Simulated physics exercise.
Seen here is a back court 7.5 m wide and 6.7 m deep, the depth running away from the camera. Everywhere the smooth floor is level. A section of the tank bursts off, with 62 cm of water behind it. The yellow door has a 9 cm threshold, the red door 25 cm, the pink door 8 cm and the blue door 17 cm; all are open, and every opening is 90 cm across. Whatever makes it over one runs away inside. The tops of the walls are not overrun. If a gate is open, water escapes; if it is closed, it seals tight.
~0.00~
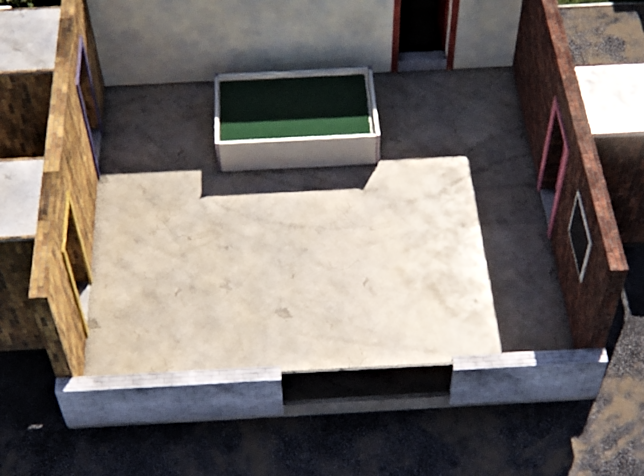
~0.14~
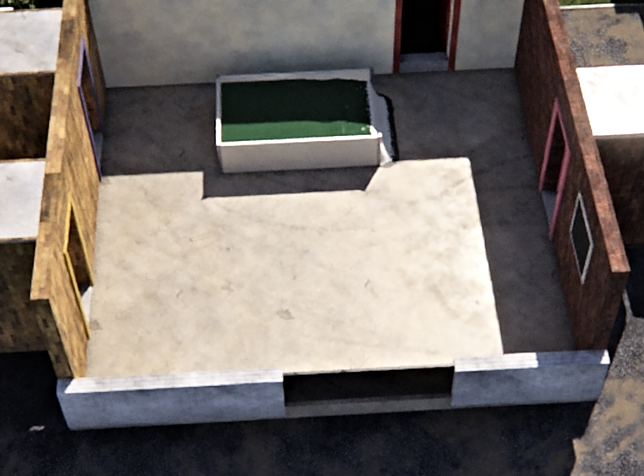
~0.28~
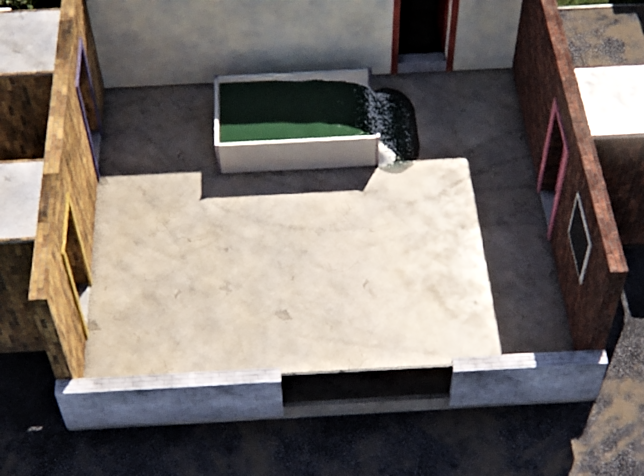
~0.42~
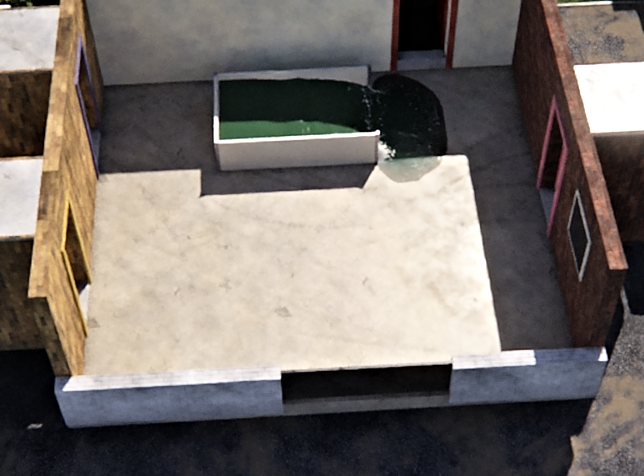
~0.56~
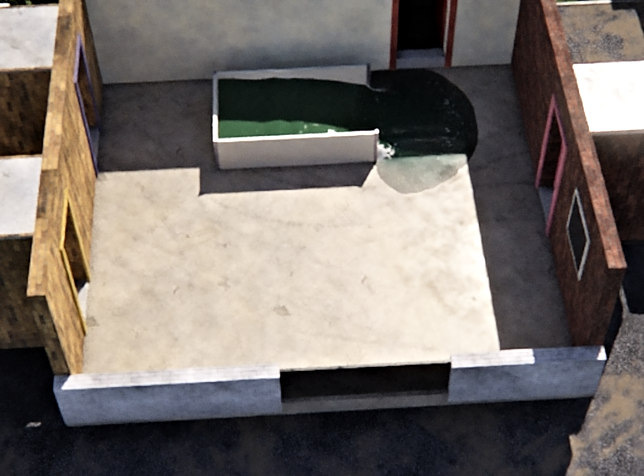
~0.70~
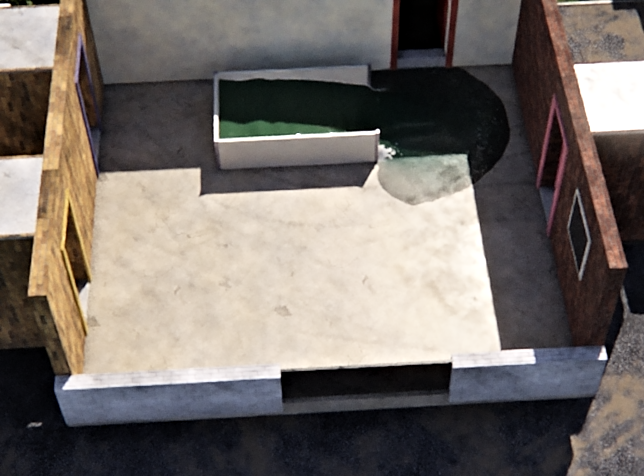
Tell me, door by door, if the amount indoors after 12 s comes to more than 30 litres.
My prediction: The yellow door remains shy of the limit. The red door remains shy of the limit. The pink door overtops the limit. The blue door remains shy of the limit.
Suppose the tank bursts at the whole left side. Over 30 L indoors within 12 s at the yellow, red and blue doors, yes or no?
Yellow: Within the limit; red: Within the limit; blue: Exceeding the limit.
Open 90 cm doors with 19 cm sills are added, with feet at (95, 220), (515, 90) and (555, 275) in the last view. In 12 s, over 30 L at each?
In turn: Short of it, beyond it, short of it.
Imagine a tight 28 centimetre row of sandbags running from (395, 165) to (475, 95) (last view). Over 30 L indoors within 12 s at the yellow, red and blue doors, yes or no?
So yellow comes out low enough, red comes out too high and blue comes out low enough.
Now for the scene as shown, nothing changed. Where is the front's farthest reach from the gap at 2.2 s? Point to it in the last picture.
That would be close to (554, 286).
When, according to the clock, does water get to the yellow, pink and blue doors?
Times: Yellow 7.5 seconds, pink 1.4 seconds, blue 7.0 seconds.
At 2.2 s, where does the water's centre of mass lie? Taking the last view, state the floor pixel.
Its balance point lies near (397, 128).
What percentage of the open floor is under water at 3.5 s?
About 30 per cent.
After 1.4 s water covers 20 % of the floor and is deepest (38 cm) near (506, 65); yellow door not reached, red door 14 cm at the sill, 0 L in, pink door not reached, blue door not reached.
After 2.2 s water covers 20 % of the floor and is deepest (40 cm) near (499, 79); yellow door not reached, red door 14 cm at the sill, 0 L in, pink door 16 cm at the sill, 6 L in, blue door not reached.
After 3.5 s water covers 30 % of the floor and is deepest (26 cm) near (455, 110); yellow door not reached, red door 22 cm at the sill, 0 L in, pink door 14 cm at the sill, 36 L in, blue door not reached.
After 7.0 s water covers 70 % of the floor and is deepest (14 cm) near (514, 376); yellow door not reached, red door 9 cm at the sill, 1 L in, pink door 7 cm at the sill, 55 L in, blue door 3 cm at the sill, 0 L in.
After 12.0 s water covers 95 % of the floor and is deepest (9 cm) near (82, 401); yellow door 8 cm at the sill, 1 L in, red door 4 cm at the sill, 1 L in, pink door 6 cm at the sill, 56 L in, blue door 8 cm at the sill, 0 L in.
